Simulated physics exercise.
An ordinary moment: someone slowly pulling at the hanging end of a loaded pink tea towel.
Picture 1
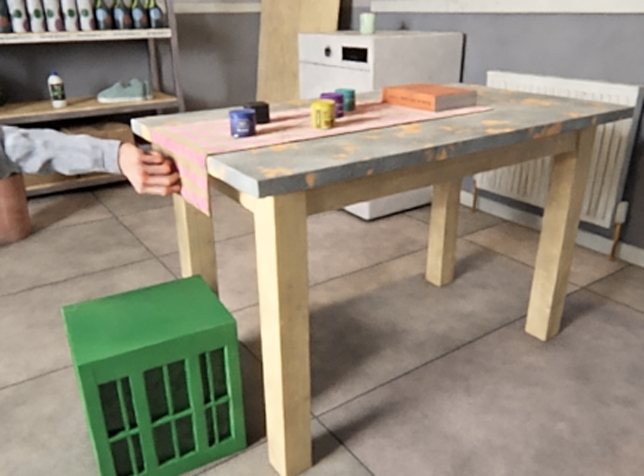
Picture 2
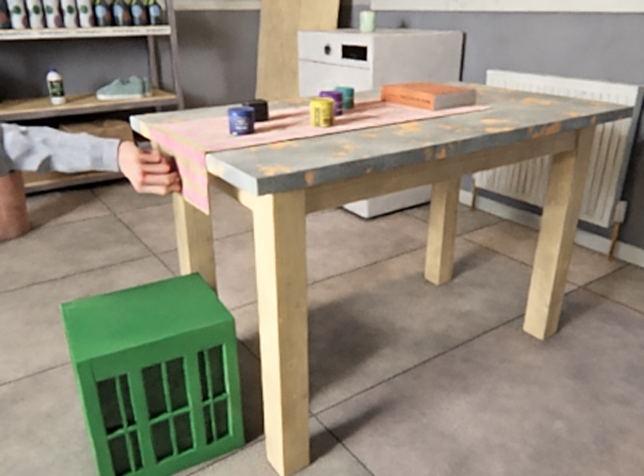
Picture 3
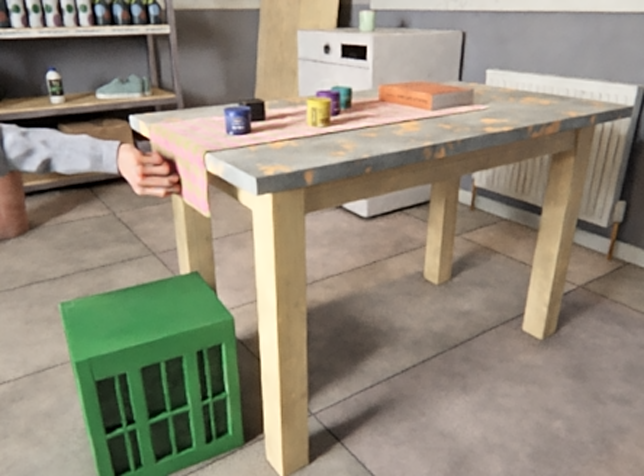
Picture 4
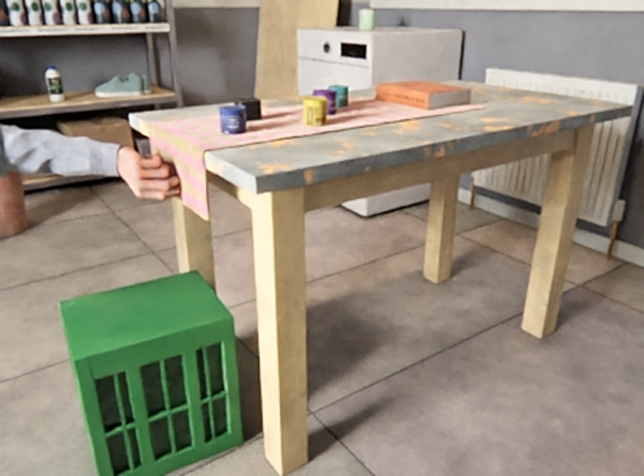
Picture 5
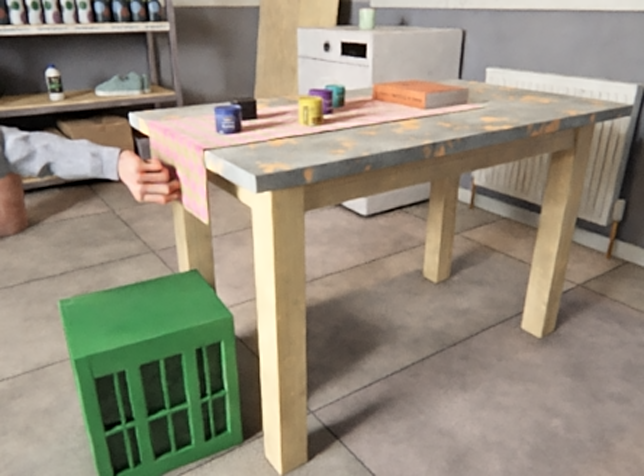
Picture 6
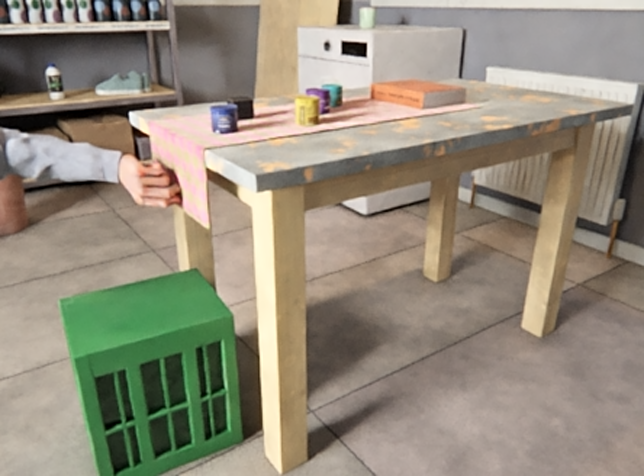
At first, a hand at the left grips the edge of a pink cloth hanging off a table, with small coloured pots and an orange block resting on it above a green crate. The hand slowly draws the cloth downward, and the pots shift slightly left along with it.
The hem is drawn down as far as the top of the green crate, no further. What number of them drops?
The count of fallen things is two.
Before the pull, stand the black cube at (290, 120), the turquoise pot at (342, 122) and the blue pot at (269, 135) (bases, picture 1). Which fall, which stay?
The black cube remains up, the turquoise pot holds on, the blue pot tumbles off.
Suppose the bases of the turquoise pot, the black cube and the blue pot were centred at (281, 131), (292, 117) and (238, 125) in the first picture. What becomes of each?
The turquoise pot is carried off; the black cube remains up; the blue pot falls.
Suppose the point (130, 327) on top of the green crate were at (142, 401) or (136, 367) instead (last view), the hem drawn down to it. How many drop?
The count: 4 and 3.
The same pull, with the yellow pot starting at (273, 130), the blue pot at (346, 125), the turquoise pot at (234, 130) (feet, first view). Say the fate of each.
The yellow pot falls; the blue pot remains up; the turquoise pot falls.
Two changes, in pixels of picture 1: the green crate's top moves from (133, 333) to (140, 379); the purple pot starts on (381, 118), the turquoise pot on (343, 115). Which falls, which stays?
The purple pot keeps its place on top, the turquoise pot keeps its place on top.
A little later, hem near (182, 234); all still up.
Next, hem near (185, 271); blue pot gone.
Later still, hem on the crate; blue pot and black cube gone.
When it is over, hem on the crate; blue pot and black cube gone. It carries off two.
